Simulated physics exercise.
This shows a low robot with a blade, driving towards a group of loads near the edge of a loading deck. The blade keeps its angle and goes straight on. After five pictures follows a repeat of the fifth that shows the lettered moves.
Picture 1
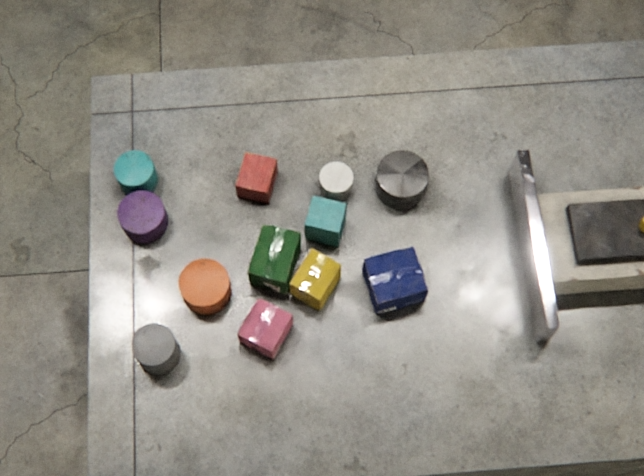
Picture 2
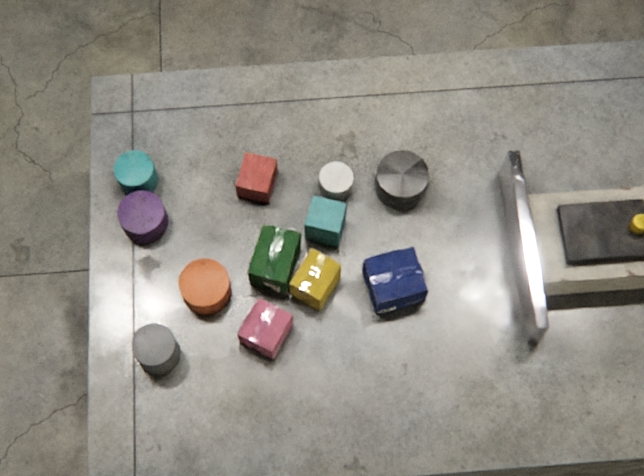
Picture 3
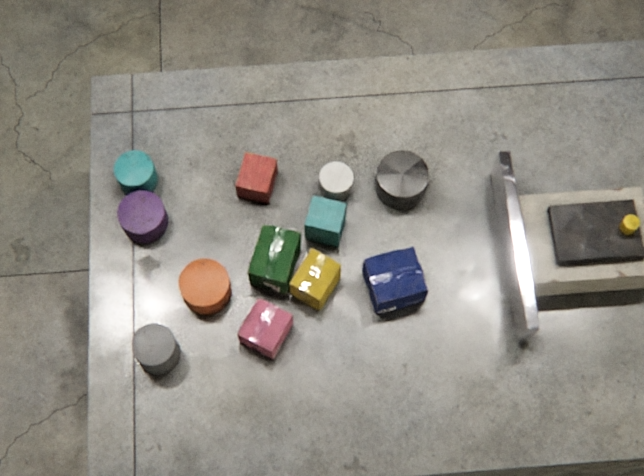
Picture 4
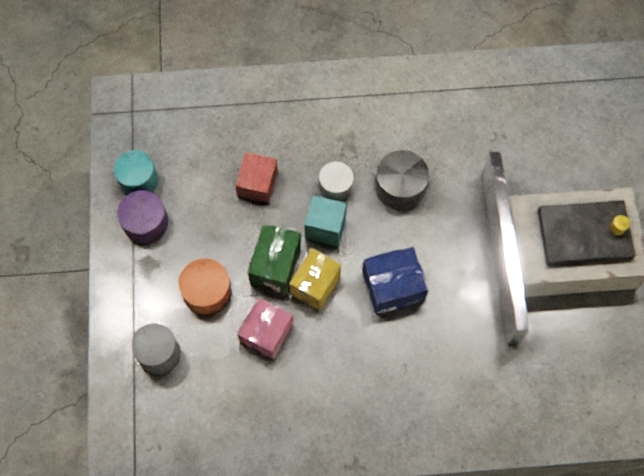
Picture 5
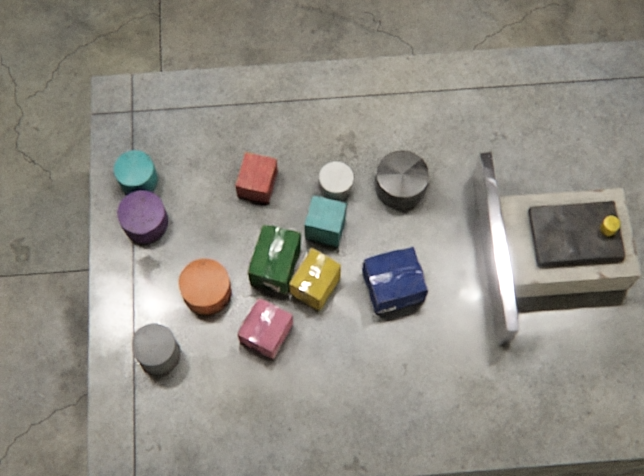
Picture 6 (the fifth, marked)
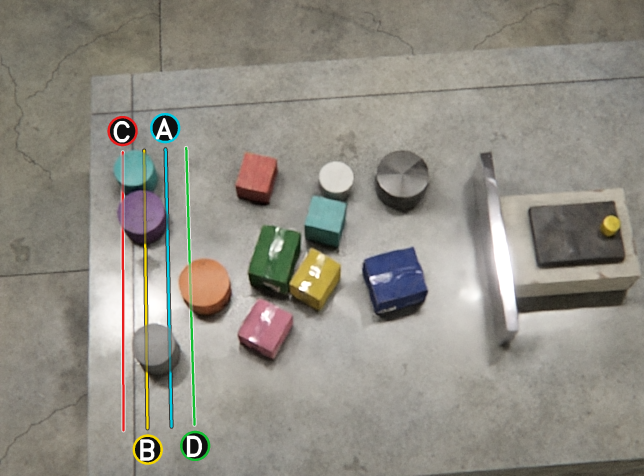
A concrete deck with a seam along its left and top edges is seen from a fixed view high above. Turquoise and purple canisters sit at upper left above orange and gray ones, with red, green, pink, yellow and turquoise boxes in the middle, and white and black round containers above a blue box. From the right, a low, pale robot slides slowly left, blade first, while the loads stay still.
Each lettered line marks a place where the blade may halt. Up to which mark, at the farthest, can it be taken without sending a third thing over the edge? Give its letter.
It should halt at A.
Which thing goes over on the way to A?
The orange canister.
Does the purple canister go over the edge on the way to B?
Yes.
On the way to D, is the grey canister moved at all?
Yes.
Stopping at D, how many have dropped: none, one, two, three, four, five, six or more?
By then, one.
On the marked copy, A at (168, 280); B at (146, 282); C at (123, 284); D at (190, 279).
With A. Early on, robot (452, 242); white pail (296, 183); black canister (338, 186).
Further on, robot (333, 250); orange canister (145, 292); red crate (176, 152).
At the end, robot (239, 257); orange canister over the edge; purple canister (93, 223); one fallen.
As for the rest, B drops five; C drops five; D is within the limit but short.
